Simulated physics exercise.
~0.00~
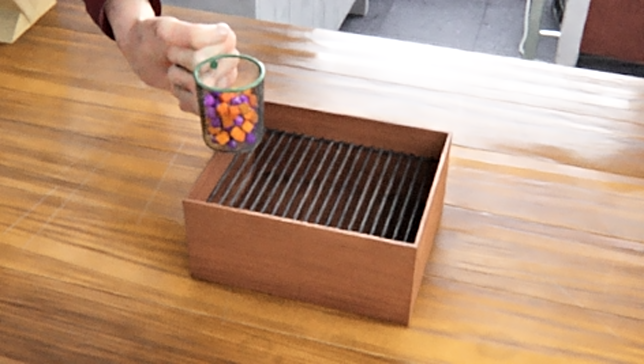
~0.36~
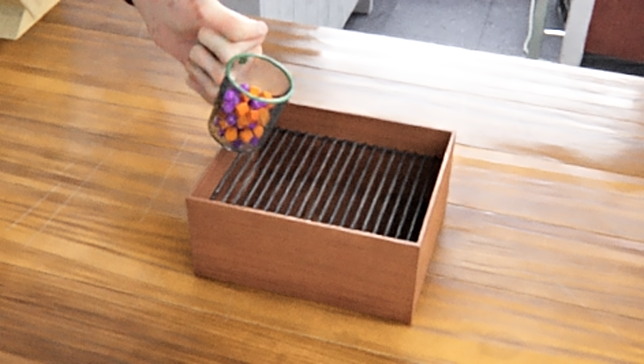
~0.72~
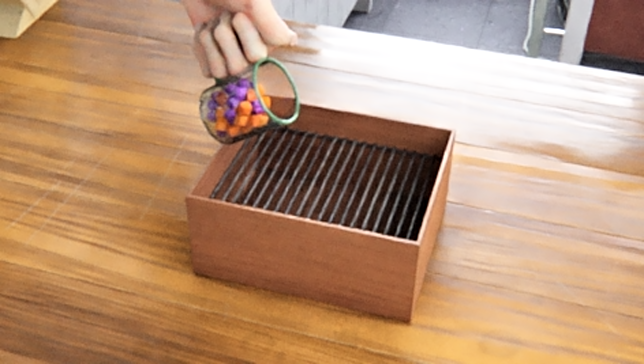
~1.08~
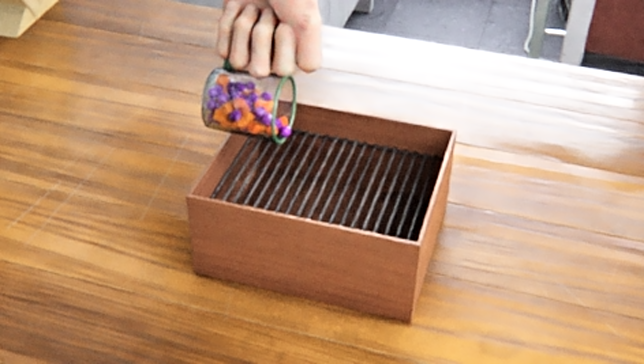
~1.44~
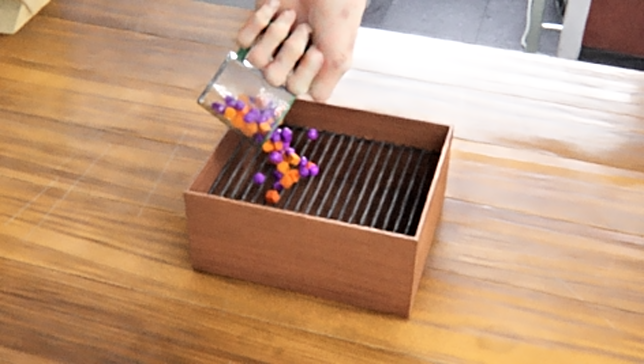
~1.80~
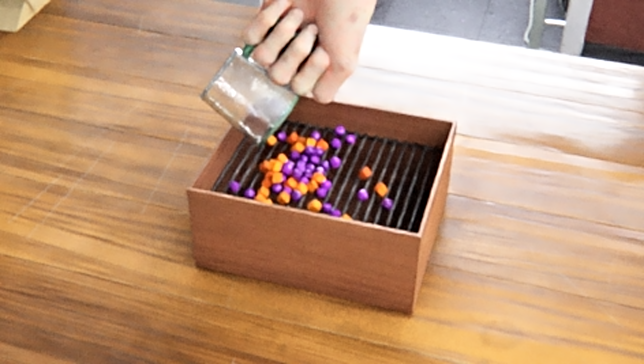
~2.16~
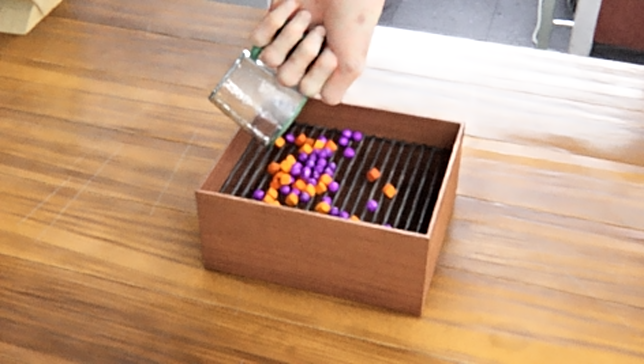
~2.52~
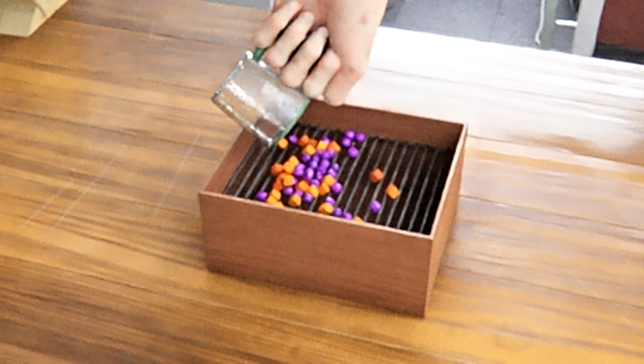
The clip opens with a hand holding a clear cup of mixed orange and purple bits beside an open brown box with a dark grille across it, on a wooden table. The hand moves the cup slightly right and tilts it until it lies on its side, the bits still inside. It then tips further, and the bits spill out onto the wires. The rest tumble out into a loose heap, with a few scattered to the right. The hand holds the emptied cup tilted above the box while both colours rest on top of the grille.
